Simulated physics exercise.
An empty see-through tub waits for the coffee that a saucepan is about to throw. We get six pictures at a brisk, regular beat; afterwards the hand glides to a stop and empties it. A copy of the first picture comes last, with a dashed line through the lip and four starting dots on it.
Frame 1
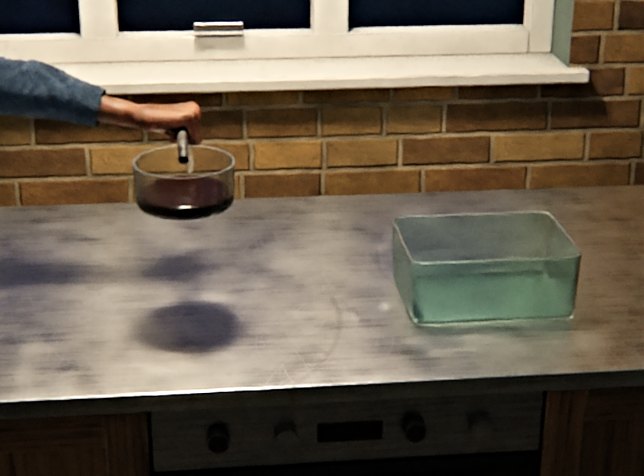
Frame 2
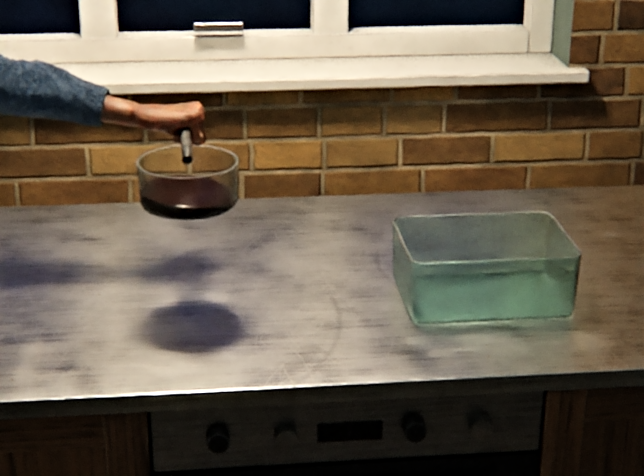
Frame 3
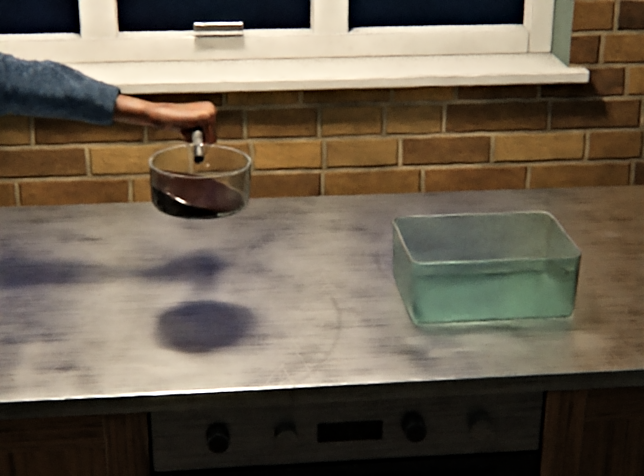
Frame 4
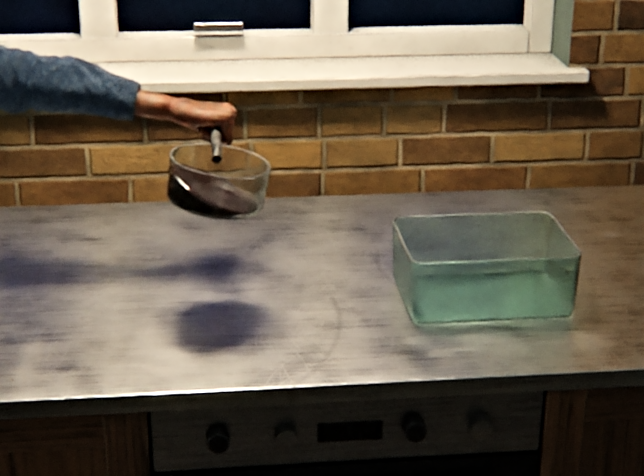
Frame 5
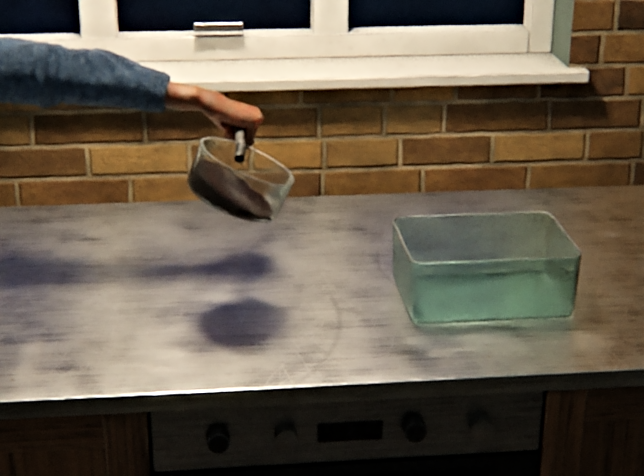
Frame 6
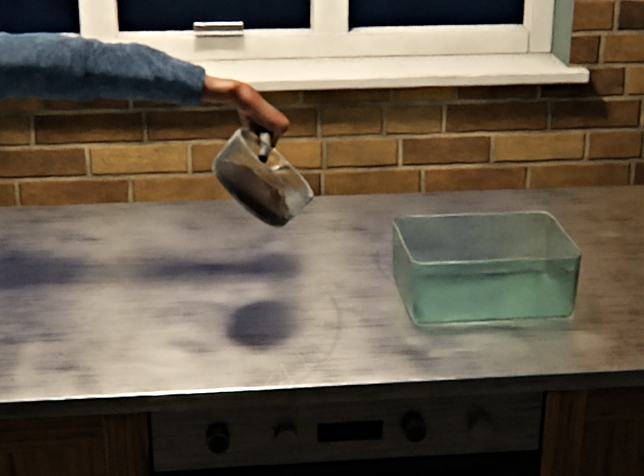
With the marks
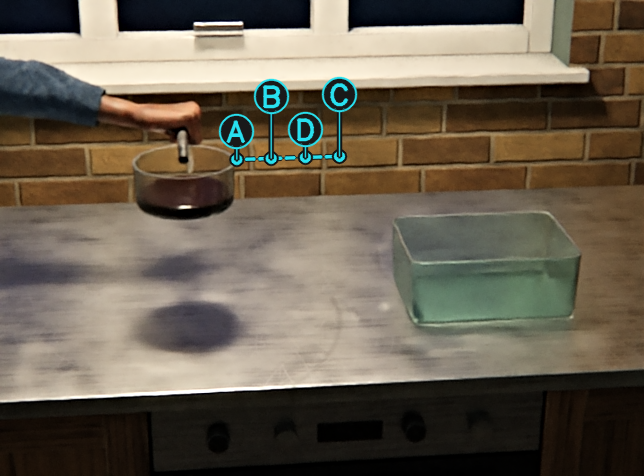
The clip shows a hand in a blue sleeve holding a see-through saucepan of dark liquid above a counter, moving it slowly right, then tilting it increasingly steeply rightward, while a greenish see-through tub sits still at right.
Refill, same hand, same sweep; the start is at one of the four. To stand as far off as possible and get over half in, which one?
The limit is B.
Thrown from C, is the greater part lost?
No, not at all.
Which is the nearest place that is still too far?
A.
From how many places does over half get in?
Three of the four.
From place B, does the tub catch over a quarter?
Yes, clearly.
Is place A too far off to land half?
Yes, it does.
On the marked copy, A at (236, 159); B at (271, 158); C at (339, 156); D at (305, 157).
For place A, about 33 % lands in the tub, 60 % falls short and 7 % goes beside or beyond.
For place B, about 64 % lands in the tub, 27 % falls short and 9 % goes beside or beyond.
For place C, about 94 % lands in the tub, 5 % falls short.
For place D, about 85 % lands in the tub, 13 % falls short.
